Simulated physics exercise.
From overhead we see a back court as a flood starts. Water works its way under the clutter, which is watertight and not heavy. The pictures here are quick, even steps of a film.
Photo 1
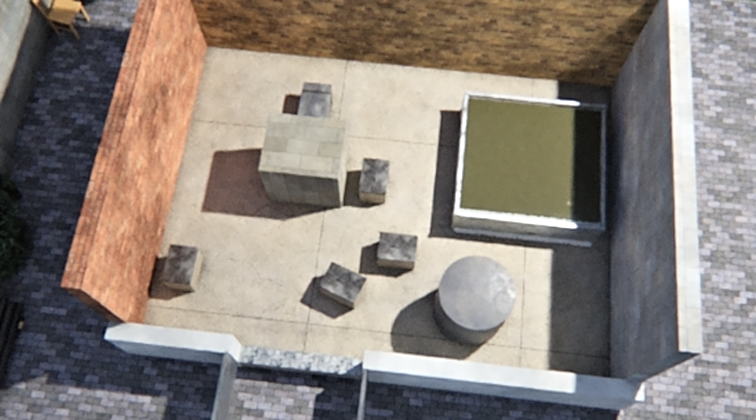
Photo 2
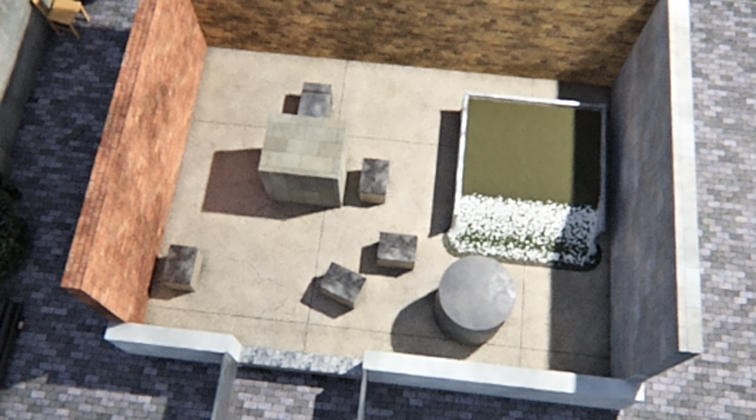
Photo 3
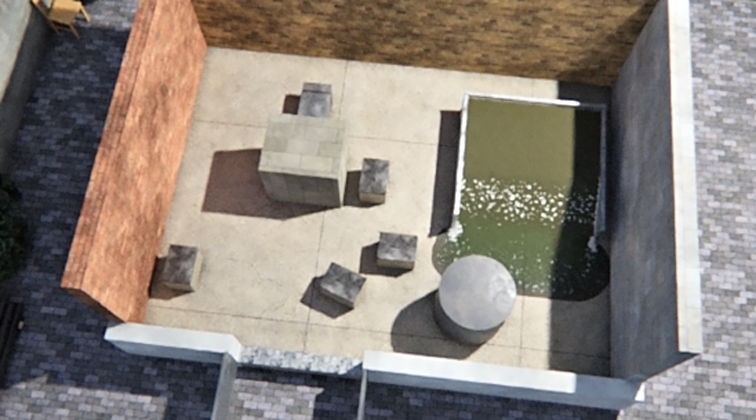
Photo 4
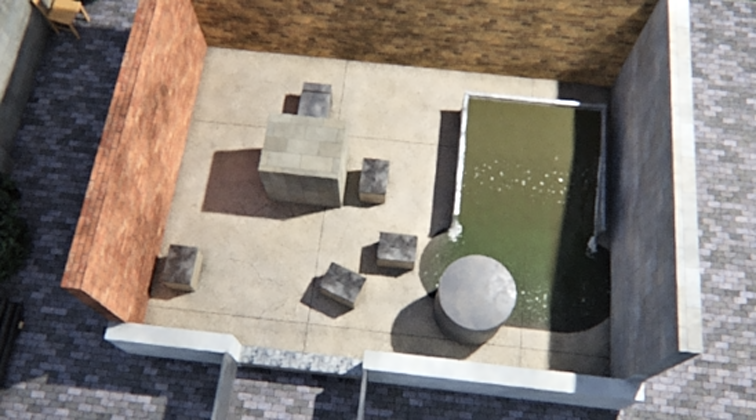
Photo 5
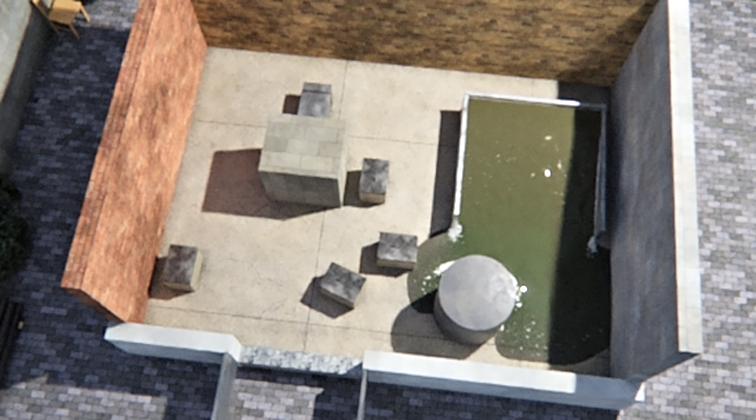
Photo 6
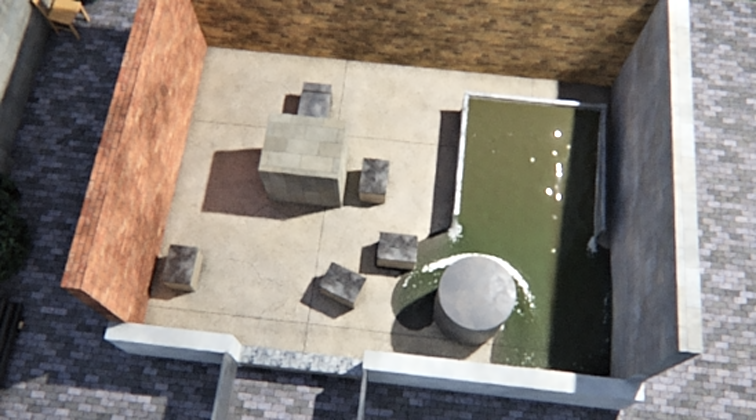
Greenish water spills from a walled tank and spreads around a round grey block.
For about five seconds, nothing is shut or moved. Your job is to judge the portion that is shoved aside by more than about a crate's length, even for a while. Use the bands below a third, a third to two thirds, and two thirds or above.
It falls a third to two thirds.
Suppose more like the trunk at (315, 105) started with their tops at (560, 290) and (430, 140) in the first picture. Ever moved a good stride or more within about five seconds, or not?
Travels that far, then falls short.
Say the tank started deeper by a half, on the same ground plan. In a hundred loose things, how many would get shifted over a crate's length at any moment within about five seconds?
60 % or so.
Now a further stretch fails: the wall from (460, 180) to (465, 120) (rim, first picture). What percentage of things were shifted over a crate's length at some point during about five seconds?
Estimate: Roughly 60 per cent.
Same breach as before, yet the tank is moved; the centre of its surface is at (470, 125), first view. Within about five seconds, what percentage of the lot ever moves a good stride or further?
I reckon around 60 percent of them.
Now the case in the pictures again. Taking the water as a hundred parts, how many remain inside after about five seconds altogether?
It works out at roughly 92 percent.
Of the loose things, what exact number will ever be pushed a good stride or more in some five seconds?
The total is 2.
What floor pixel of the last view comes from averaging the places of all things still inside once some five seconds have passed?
(278, 216).
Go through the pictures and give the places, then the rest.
In the first frame, a chest at (398, 247) rests on the ground; a chest at (343, 282), on the bottom; 0 of 5 have shifted.
In the second frame, a chest at (398, 247) rests on the ground; a chest at (343, 282) rests on the ground; 0 of 5 have shifted.
In the third frame, a chest at (398, 247) rests on the ground; a chest at (343, 282), on the bottom; 0 of 5 have shifted.
In the fourth frame, a chest at (398, 247) rests on the ground; a chest at (343, 282) rests on the ground; 0 of 5 have shifted.
In the fifth frame, a chest at (398, 247), on the bottom; a chest at (343, 282), on the bottom; 0 of 5 have shifted.
In the sixth frame, a chest at (398, 247) rests on the ground; a chest at (343, 282), on the bottom; 0 of 5 have shifted.
A moment on, 0 of 5 are well off their spots; 0 afloat.
Next, 1 of 5 are well off their spots; 0 afloat.
Later, 2 of 5 are well off their spots; 0 afloat.
In the end, 2 of 5 are well off their spots, and 2 have been at some point; 2 afloat.
